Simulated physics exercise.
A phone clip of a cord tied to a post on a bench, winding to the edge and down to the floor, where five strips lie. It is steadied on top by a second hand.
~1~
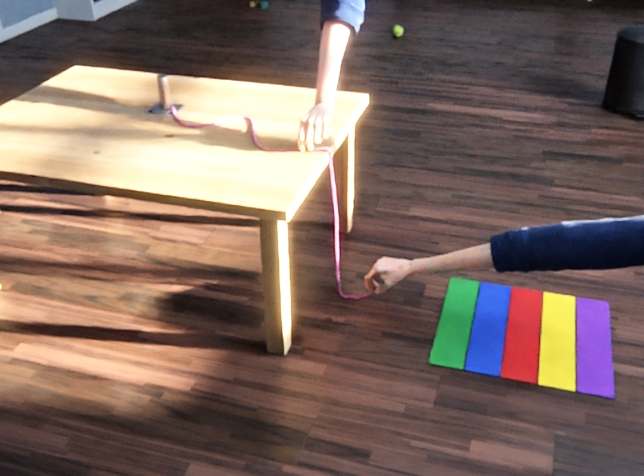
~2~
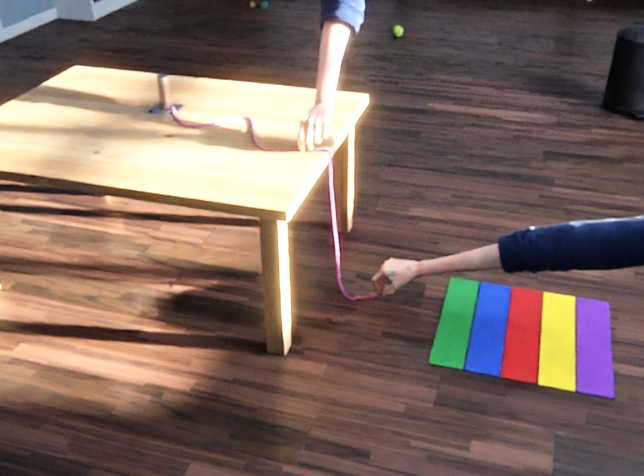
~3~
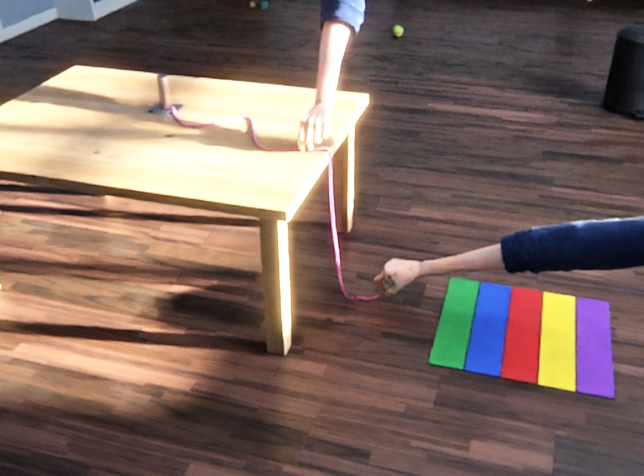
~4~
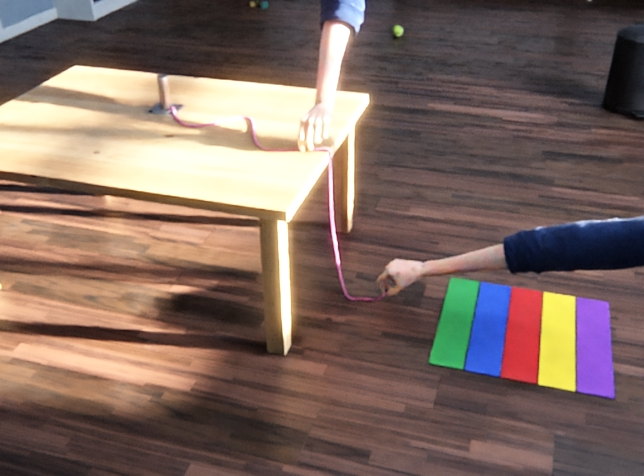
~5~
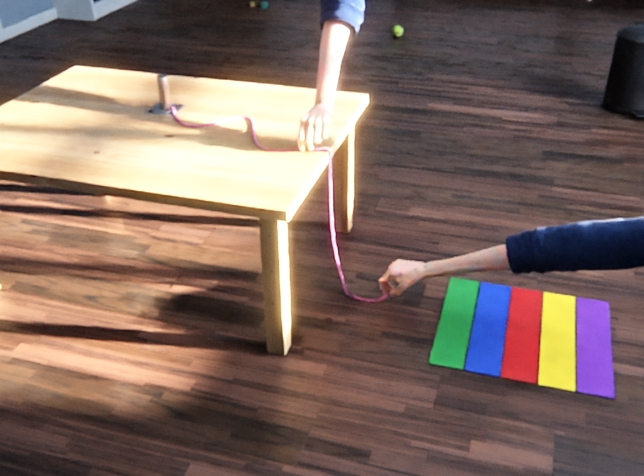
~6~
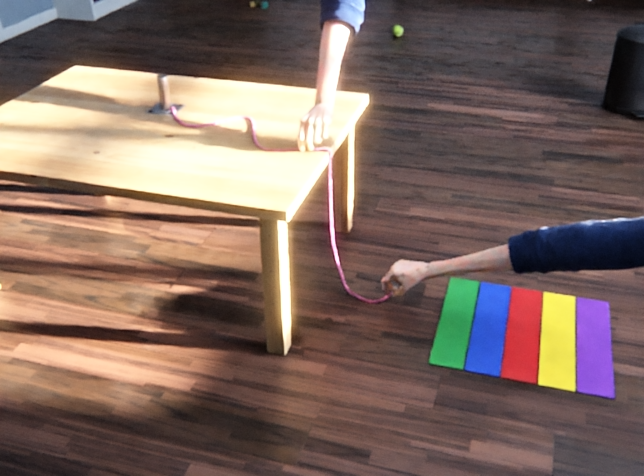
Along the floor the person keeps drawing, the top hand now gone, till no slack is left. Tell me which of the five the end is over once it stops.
It is over the yellow strip.
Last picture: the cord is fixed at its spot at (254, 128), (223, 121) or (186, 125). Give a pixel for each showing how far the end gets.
Taking them in turn, I'd expect around (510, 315), (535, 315) and finally (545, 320).
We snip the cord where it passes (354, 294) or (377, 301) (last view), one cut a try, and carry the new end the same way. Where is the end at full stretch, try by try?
First (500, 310), then (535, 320).
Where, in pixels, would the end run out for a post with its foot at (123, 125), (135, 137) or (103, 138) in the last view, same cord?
Approximate places, in that order: (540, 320), (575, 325), (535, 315).
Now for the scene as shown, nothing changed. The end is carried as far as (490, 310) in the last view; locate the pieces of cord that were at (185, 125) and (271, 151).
They end up at (212, 116) and at (341, 155).
Early on, end near (490, 310); over blue.
Midway, end near (537, 318); over red.
At the end of the slack, end near (565, 322); over yellow. It halts on the yellow strip.
